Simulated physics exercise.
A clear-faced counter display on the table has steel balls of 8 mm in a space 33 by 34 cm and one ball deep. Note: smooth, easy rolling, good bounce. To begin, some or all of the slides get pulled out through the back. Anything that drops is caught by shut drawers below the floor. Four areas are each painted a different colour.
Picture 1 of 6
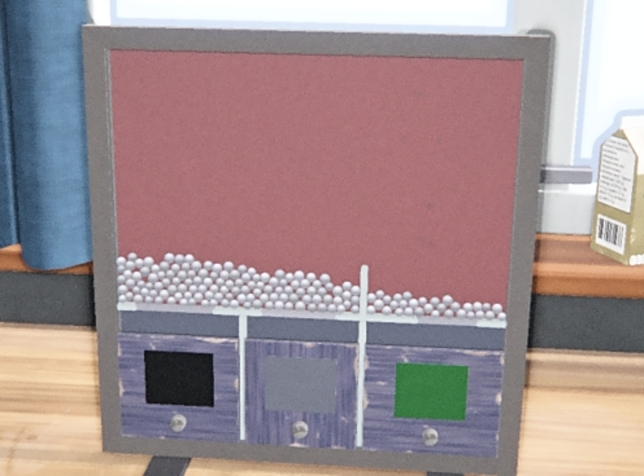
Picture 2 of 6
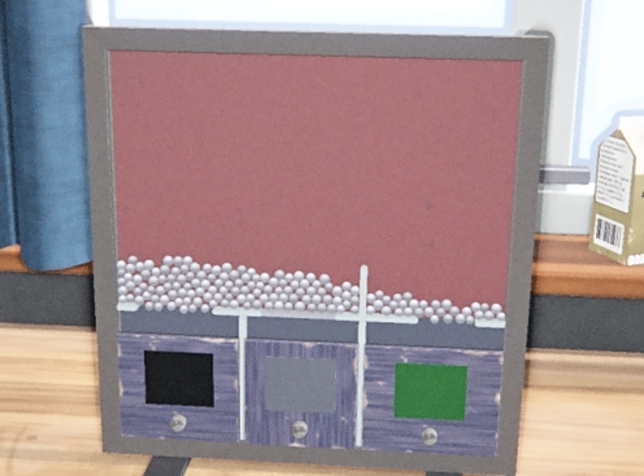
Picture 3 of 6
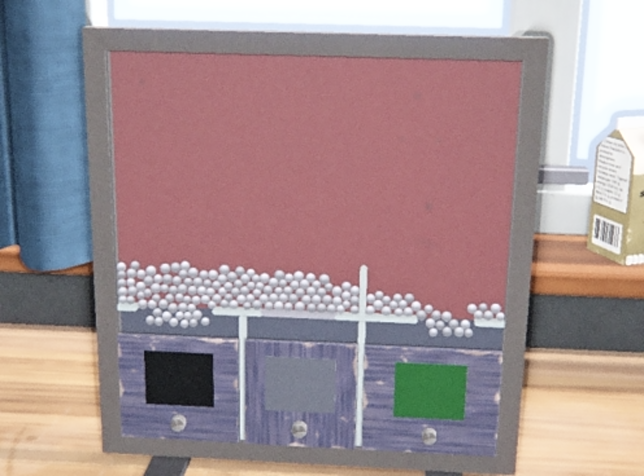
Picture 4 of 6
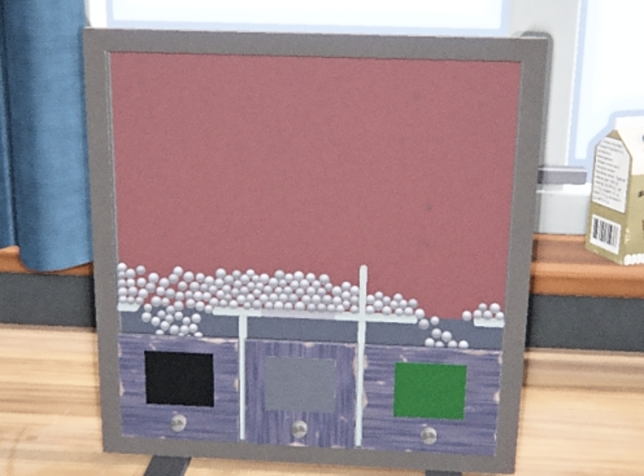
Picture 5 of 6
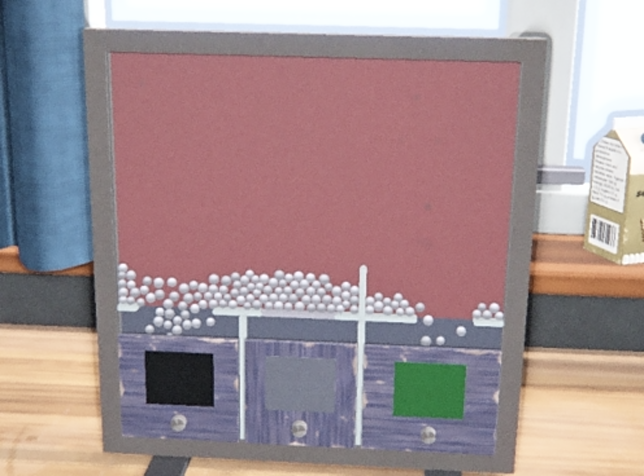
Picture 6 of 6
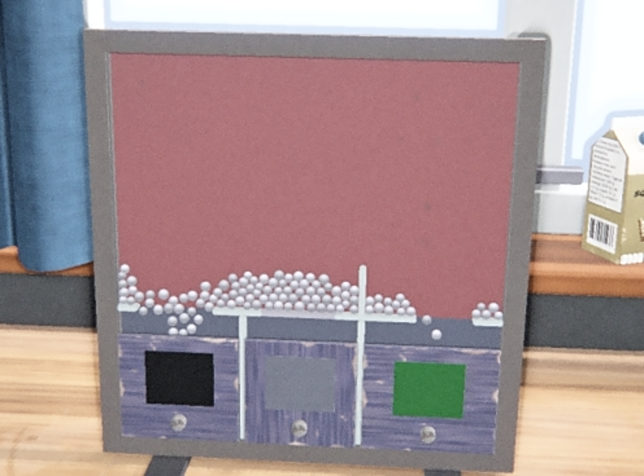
On a table by a window, a framed clear-faced display holds a bed of small silvery balls against a red backing, above black, grey and green patches. Gaps open in the ledge at left and right, and balls drop through both, hollowing the left side while a mound remains in the middle.
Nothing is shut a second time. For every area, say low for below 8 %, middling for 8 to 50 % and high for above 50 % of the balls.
Red middling, green middling, black high, grey low.
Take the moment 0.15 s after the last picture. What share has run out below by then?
At that moment some 50 per cent has gone out below.
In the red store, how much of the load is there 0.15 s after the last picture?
About 50 per cent.
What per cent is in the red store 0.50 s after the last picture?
The share there is near 40 %.
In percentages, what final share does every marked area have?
Final shares - red store: 30; green drawer: 10; black drawer: 60; grey drawer: 0.
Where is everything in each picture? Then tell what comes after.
In the first frame, about 160 balls; balls centred (268, 290); red (313, 80), green (431, 392), black (179, 379), grey (301, 385); slides (133, 306) to (219, 310), (257, 312) to (342, 316), (412, 319) to (482, 322).
In the second frame, 2 of 3 slides gone; balls centred (268, 290); 1 out.
In the third frame, balls centred (264, 299); 19 out.
In the fourth frame, balls centred (264, 299); 36 out.
In the fifth frame, balls centred (274, 298); 48 out.
In the sixth frame, balls centred (273, 298); 58 out; wall ends (363, 270).
Then, 0.15 s later than the last picture, 50 % are out; red 50 %, green 10 %, black 40 %.
Then, 0.50 s later than the last picture, 60 % are out; red 40 %, green 10 %, black 50 %.
Then, 1.20 s later than the last picture, 65 % are out; red 35 %, green 10 %, black 55 %.
At rest 2.6 s after the last picture, 70 % are out; red 30 %, green 10 %, black 60 %, grey 0 %.
